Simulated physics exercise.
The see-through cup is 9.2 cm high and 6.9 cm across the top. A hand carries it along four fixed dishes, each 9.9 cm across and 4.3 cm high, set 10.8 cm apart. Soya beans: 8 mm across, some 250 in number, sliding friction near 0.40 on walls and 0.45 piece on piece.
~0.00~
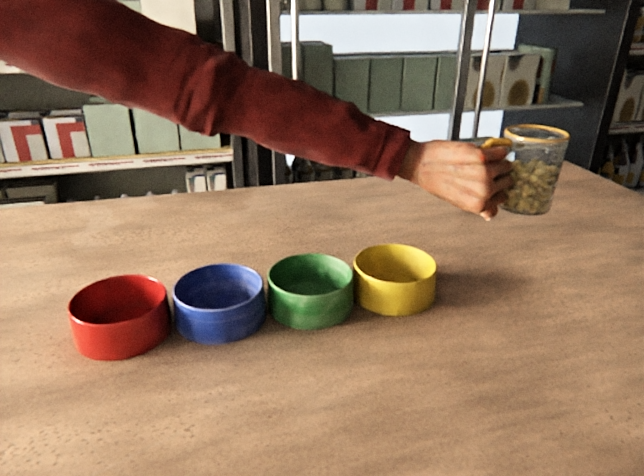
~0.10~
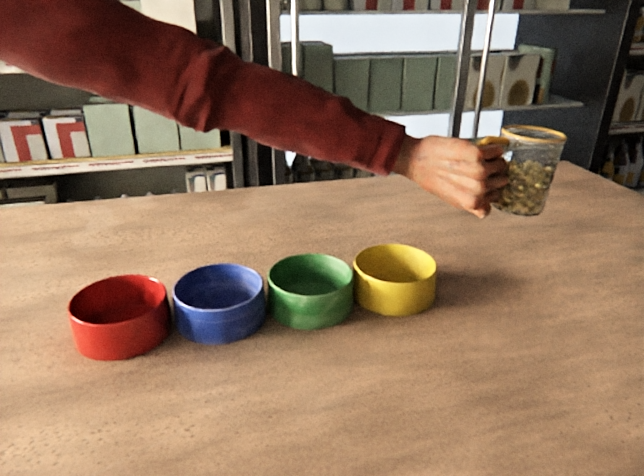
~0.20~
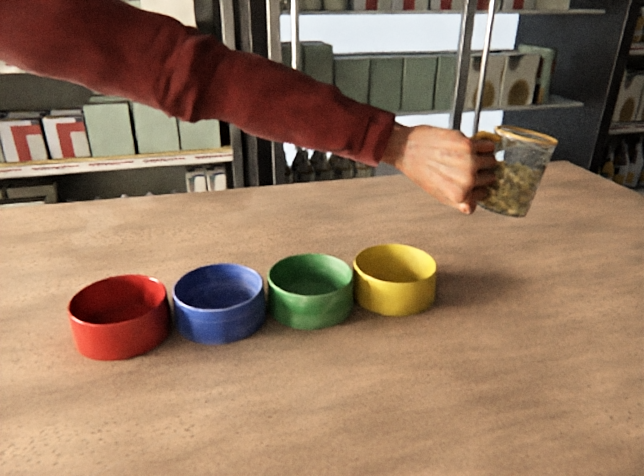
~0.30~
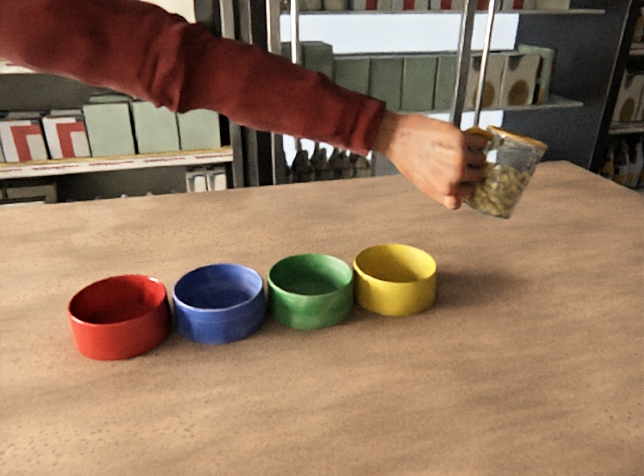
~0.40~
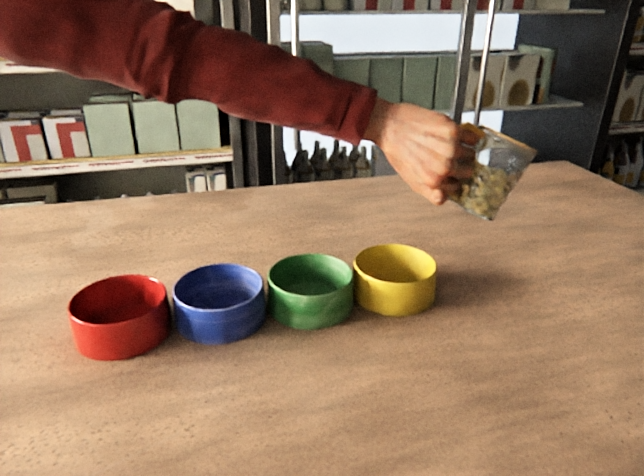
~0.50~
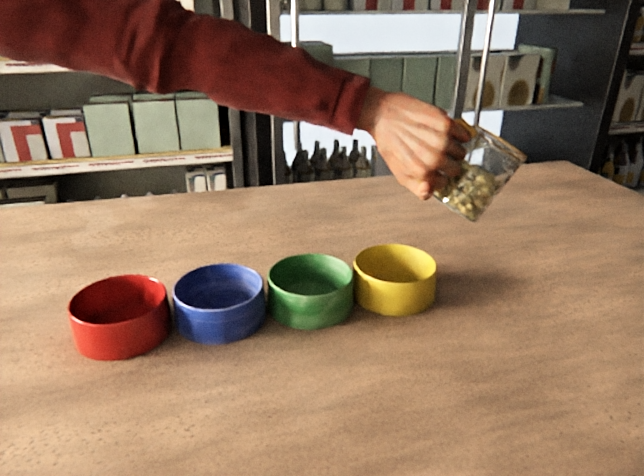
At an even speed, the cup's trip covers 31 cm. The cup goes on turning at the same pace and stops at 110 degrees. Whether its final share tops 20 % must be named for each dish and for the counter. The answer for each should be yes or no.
Red - no, blue - no, green - yes, yellow - yes, counter - no.
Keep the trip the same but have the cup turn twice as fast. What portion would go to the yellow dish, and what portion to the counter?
In that case I'd put yellow at 30 and the counter at 70.
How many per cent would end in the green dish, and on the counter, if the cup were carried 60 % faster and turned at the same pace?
Shares - green 80, counter 10.
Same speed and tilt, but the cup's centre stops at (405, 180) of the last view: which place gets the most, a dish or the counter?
That'd be counter, it takes the most.
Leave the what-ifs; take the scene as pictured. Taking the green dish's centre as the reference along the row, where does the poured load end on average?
Some 6 cm in the +x direction.
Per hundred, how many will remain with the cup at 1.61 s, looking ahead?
Roughly 75 in a hundred.
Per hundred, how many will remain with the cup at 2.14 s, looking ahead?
10 %.
After 1.17 s, tilt 79 degrees; cup holds 100 %.
After 1.61 s, tilt 109 degrees; cup holds 75 %, yellow 20 %.
After 2.14 s, tilt 110 degrees; cup holds 10 %, green 35 %, yellow 50 %.
By 2.9 s all is still; red 0 %, blue 0 %, green 45 %, yellow 50 %, counter 10 %.
